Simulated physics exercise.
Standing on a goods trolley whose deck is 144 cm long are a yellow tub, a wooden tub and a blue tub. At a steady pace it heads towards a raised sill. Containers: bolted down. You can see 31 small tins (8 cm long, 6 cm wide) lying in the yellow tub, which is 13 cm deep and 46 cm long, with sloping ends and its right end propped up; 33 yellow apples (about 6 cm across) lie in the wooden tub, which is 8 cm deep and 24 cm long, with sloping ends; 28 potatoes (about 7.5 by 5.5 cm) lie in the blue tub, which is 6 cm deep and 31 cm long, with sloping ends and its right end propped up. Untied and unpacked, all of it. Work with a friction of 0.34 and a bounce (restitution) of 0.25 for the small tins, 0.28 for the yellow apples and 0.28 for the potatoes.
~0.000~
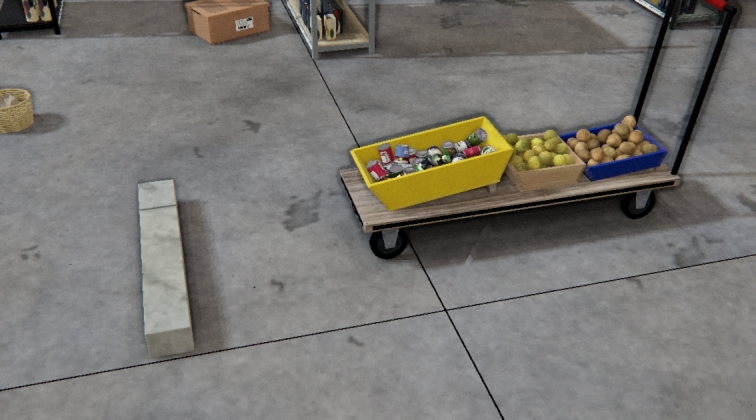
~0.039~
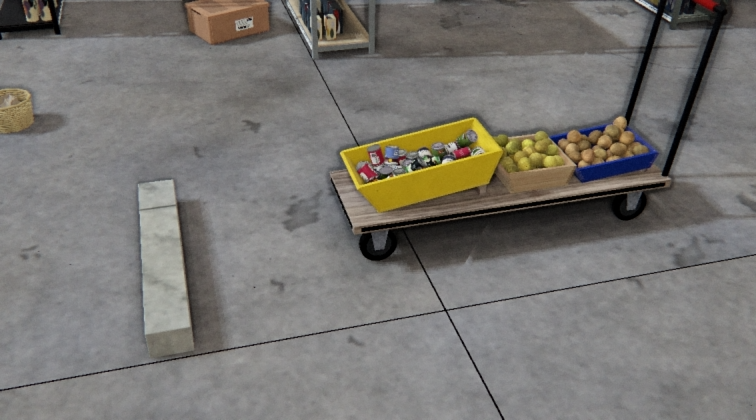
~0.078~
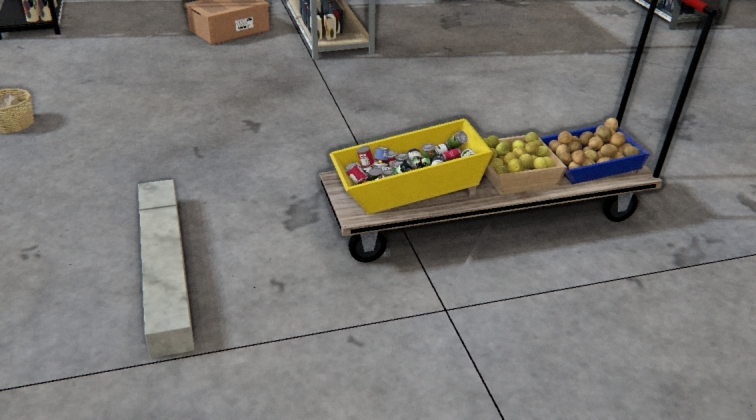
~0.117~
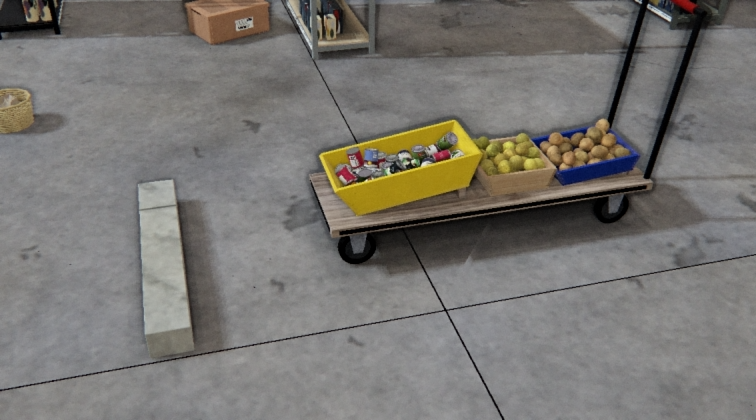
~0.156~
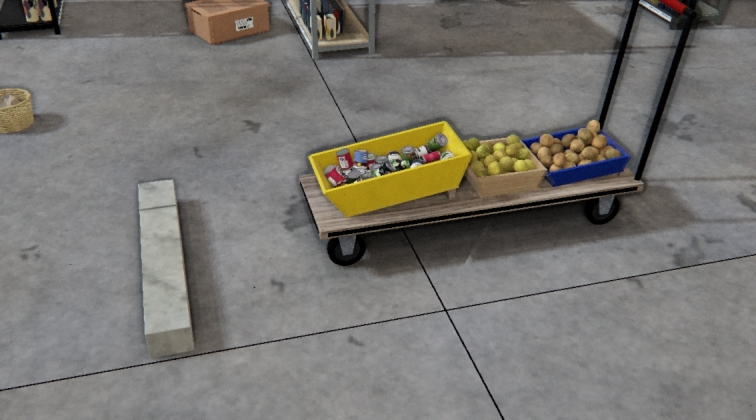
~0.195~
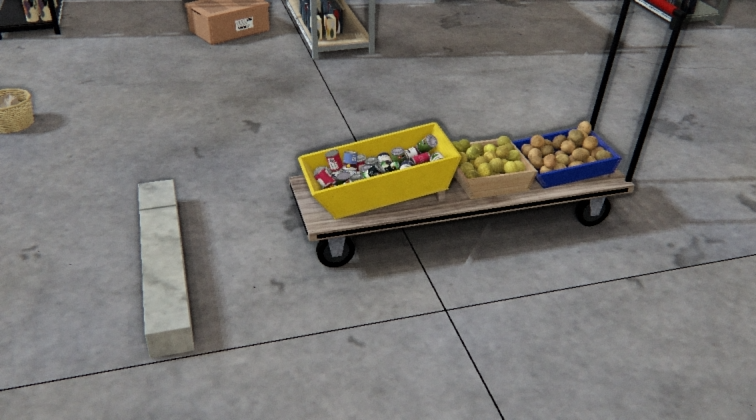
A flat trolley carrying a yellow tub of small tins, a wooden tub of yellow apples and a blue tub of round brown items rolled slowly left across the grey floor, nearing a low sill.
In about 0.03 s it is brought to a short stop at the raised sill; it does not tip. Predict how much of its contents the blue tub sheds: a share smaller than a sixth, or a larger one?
A sixth is not crossed.
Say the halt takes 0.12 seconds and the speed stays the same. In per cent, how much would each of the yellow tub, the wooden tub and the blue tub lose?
That way you'd get yellow tub at 0, wooden tub at 0, and blue tub at 0 percent.
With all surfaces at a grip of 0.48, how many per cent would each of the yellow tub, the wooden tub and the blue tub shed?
Yellow tub 0%, wooden tub 10%, blue tub 10%.
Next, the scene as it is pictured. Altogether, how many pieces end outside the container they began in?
I'd put it near 5.
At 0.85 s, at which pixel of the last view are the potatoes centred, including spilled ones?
At about (441, 172).
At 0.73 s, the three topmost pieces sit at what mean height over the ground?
Height, averaged: Around 38 cm.
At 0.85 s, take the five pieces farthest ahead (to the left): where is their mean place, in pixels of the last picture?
Close to (194, 196) in the last view.
After 0.63 s, the wheels strike.
After 0.73 s, the yellow tub has all 31, the wooden tub has all 33 and the blue tub has all 28.
After 0.85 s, the yellow tub has all 31, the wooden tub is down by 2 of 33 and the blue tub is down by 1 of 28.
After 1.08 s, the yellow tub has all 31, the wooden tub is down by 3 of 33 and the blue tub is down by 2 of 28.
When it is over (at 1.59 s), the yellow tub has all 31, the wooden tub is down by 3 of 33 and the blue tub is down by 2 of 28. Asked share, 2 of 28, 7 per cent.
